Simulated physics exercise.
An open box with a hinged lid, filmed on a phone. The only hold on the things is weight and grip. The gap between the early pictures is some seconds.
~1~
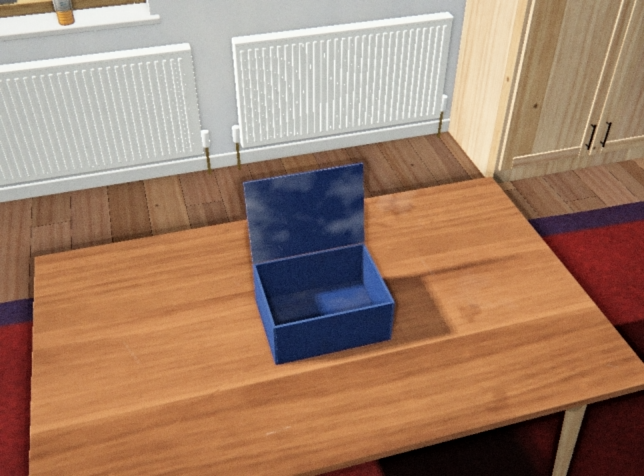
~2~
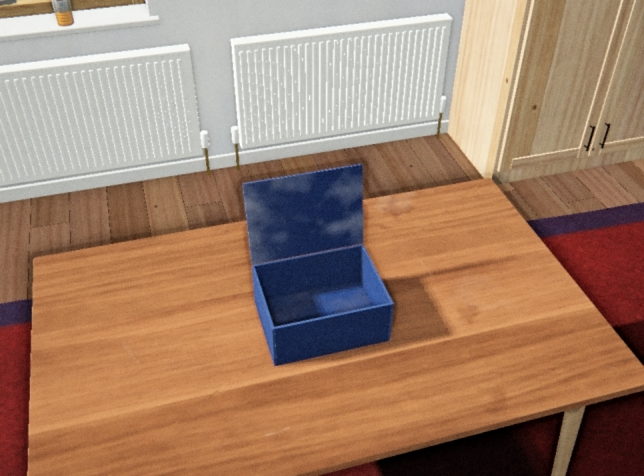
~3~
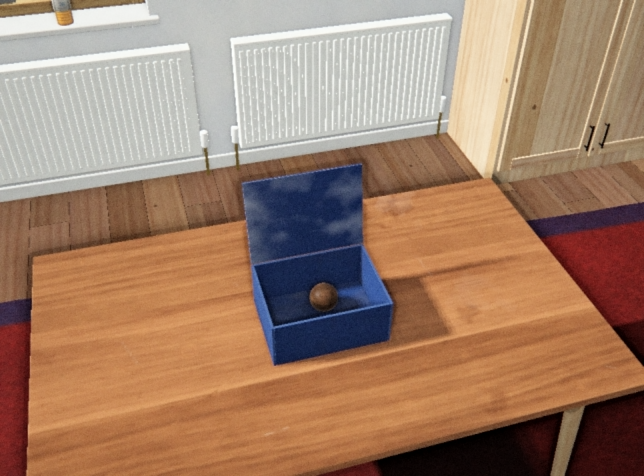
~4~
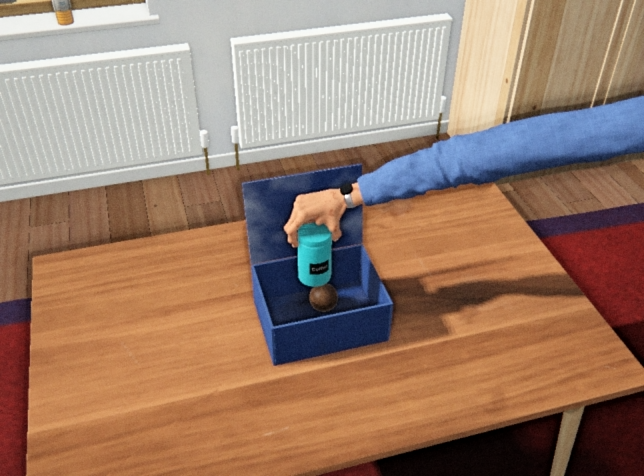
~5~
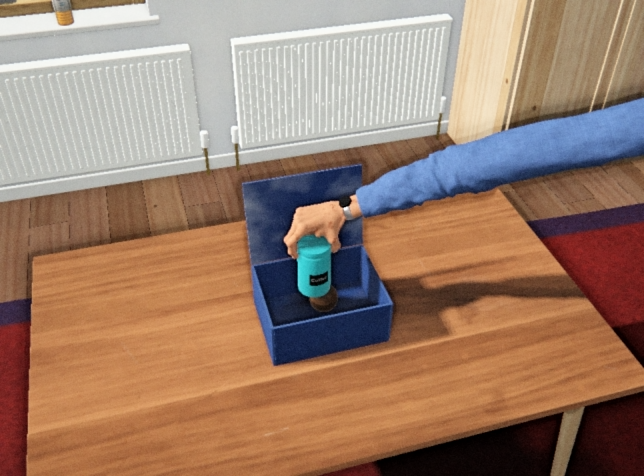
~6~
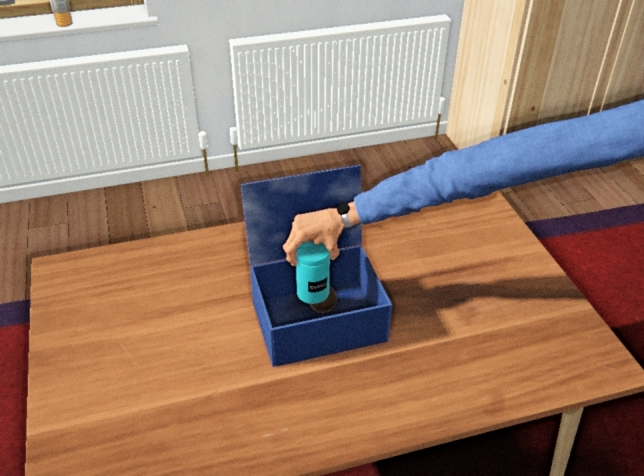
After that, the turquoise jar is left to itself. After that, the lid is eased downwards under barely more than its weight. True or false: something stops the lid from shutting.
False.
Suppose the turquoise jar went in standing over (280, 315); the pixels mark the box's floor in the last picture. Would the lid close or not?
The lid remains open a bit this time.
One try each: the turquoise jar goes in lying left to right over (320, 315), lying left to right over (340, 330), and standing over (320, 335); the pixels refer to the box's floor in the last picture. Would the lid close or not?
Going through the three tries, the lid settles all the way, then settles all the way, then hangs open.
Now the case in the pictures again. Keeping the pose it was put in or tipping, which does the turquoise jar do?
At the finish the turquoise jar goes crooked.
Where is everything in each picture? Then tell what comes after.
The last thing is not in view yet, in the first picture.
The last thing is not in view yet, in the second picture.
The last thing is not in view yet; brown ball (324, 297), in the third picture.
Coming down; turquoise jar (315, 254); brown ball (324, 297), in the fourth picture.
Coming down; turquoise jar (314, 265), in the fifth picture.
Put in, still held; turquoise jar (313, 272), in the sixth picture.
Then, 0.90 s past the last view, lid starting down; turquoise jar on its side near (302, 308); brown ball displaced about its own width.
Then, 1.70 s past the last view, lid 47° above the rim; turquoise jar on its side near (301, 307); brown ball displaced about its own width.
Finally, lid shut; down or leaning hard in the box, turquoise jar; moved from the start, brown ball. Final places as the last picture's camera would see them, turquoise jar near (301, 307).
